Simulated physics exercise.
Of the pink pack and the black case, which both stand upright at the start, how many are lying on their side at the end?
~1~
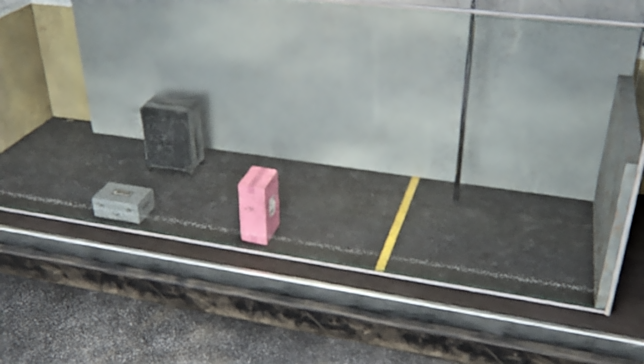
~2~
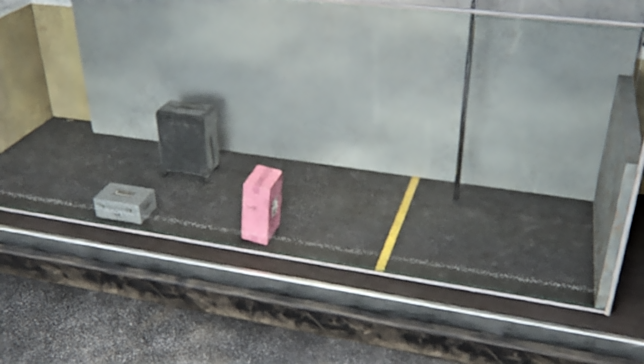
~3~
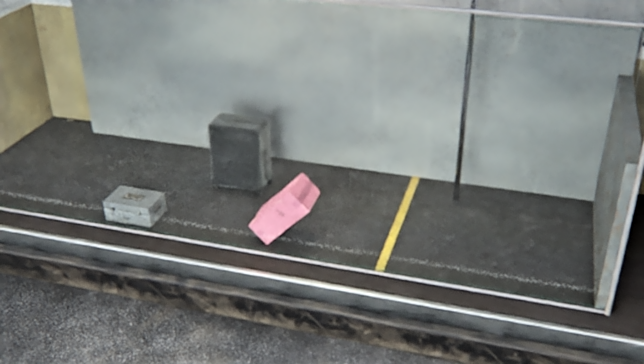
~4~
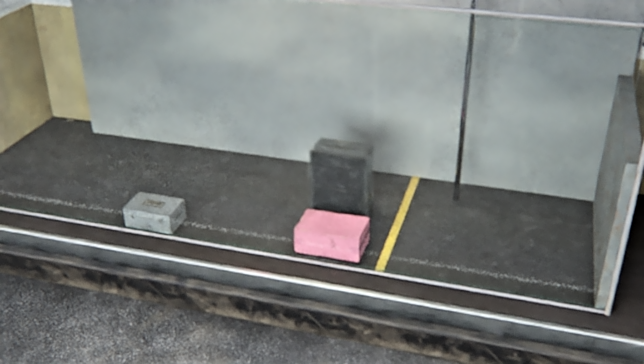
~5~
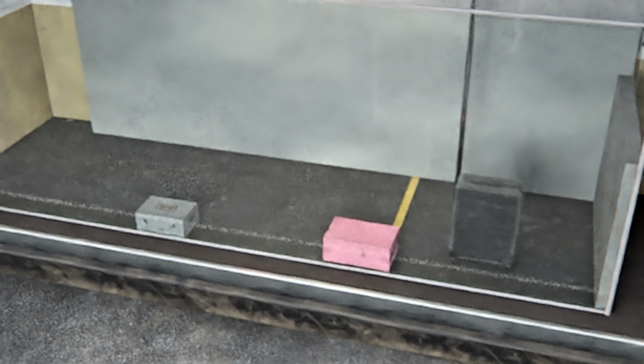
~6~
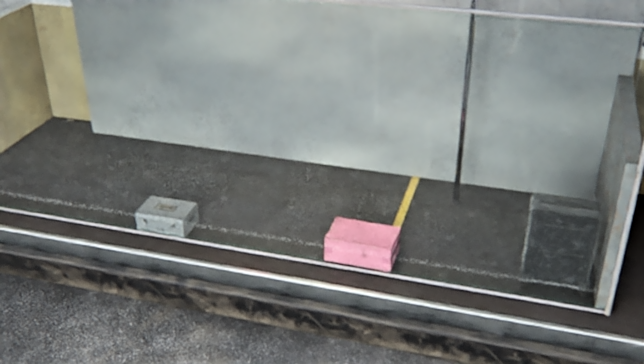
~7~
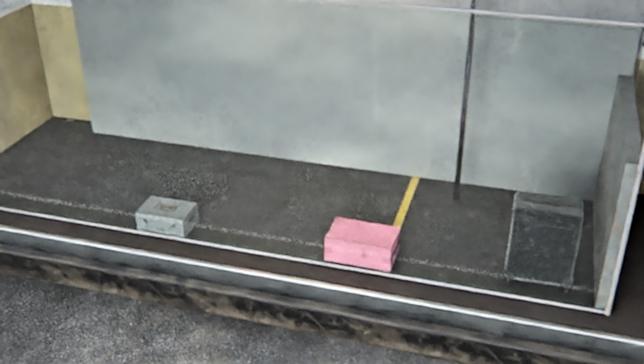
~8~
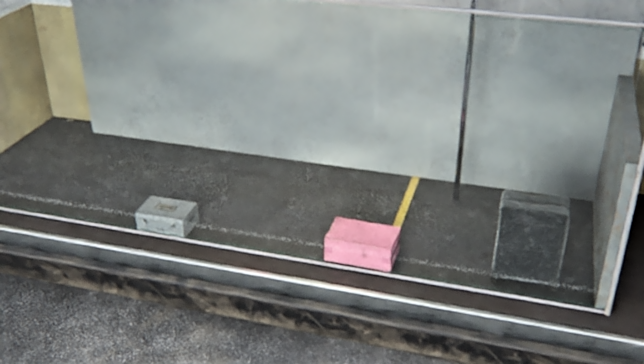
One of them is lying on its side at the end, the pink pack. The black case is still upright.
